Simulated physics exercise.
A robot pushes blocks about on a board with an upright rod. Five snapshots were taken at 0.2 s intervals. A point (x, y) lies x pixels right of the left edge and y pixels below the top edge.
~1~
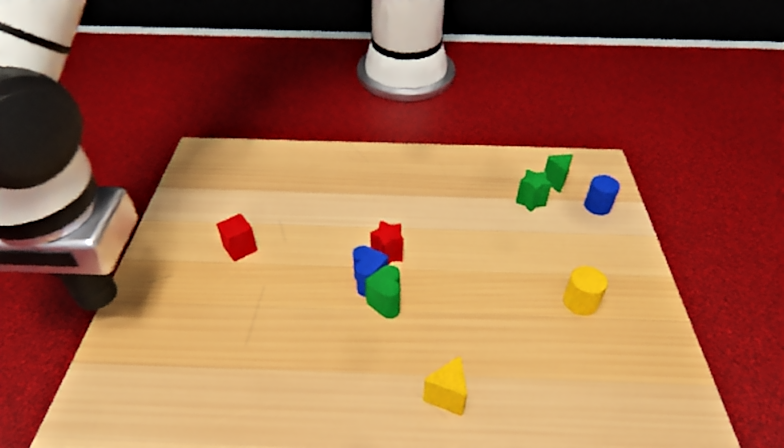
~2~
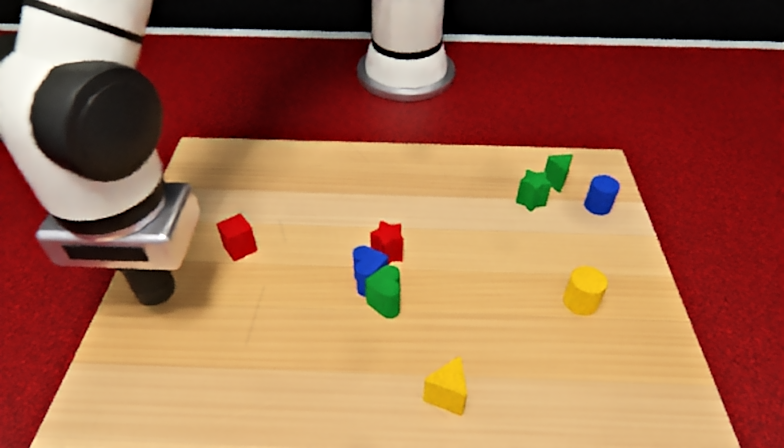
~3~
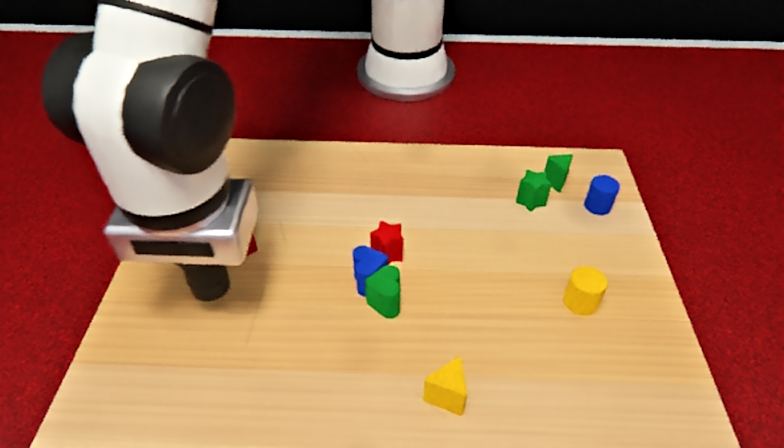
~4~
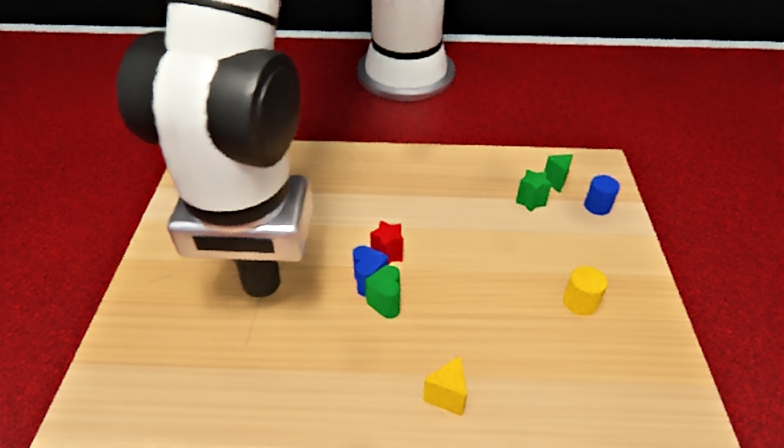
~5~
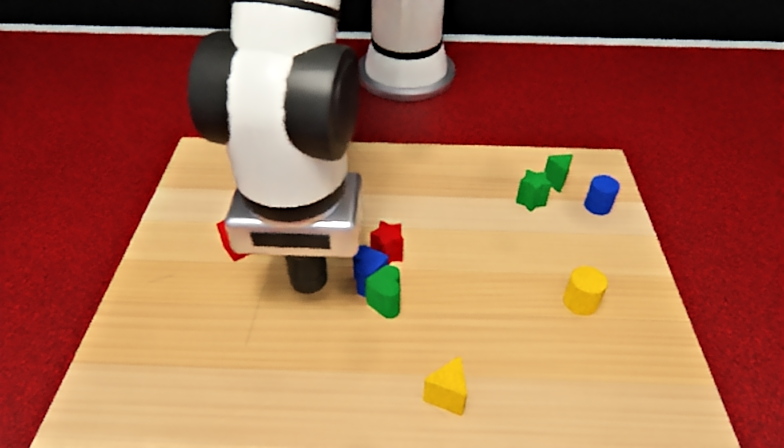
A white robot arm with black joints and a dark upright rod works over a pale wooden board on a red surface, seen from above at a slant. A red cube lies left, red star, blue and green heart-shaped blocks cluster centrally, with yellow, green and blue blocks rightward and nearer. The arm glides steadily rightward from the left edge towards the cluster, while the blocks and camera stay still.
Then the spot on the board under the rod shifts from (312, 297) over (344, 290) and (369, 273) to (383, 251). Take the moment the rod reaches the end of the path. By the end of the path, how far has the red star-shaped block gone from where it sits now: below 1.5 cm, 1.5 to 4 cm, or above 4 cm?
The middle band: 1.5 to 4 cm.
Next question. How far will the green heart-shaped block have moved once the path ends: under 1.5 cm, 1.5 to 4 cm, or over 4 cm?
Result: Under 1.5 cm.
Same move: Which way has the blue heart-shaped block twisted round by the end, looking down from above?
Clockwise from above.
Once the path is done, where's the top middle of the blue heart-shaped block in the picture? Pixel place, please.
For the centre of its top, I'd go with (406, 246).
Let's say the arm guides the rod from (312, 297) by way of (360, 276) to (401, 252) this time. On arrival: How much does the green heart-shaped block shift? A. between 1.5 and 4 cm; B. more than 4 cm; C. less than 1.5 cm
That would be C.
The first path, step by step. One third of the way, rod at (343, 273); blue heart-shaped block at (372, 258).
Two thirds of the way, rod at (369, 256); blue heart-shaped block at (399, 249); green heart-shaped block at (390, 281); red star-shaped block at (397, 226), turned 45° anticlockwise.
At the end, rod at (382, 234); blue heart-shaped block at (406, 246), turned 40° clockwise; green heart-shaped block at (390, 281); red star-shaped block at (408, 218), turned 60° anticlockwise.
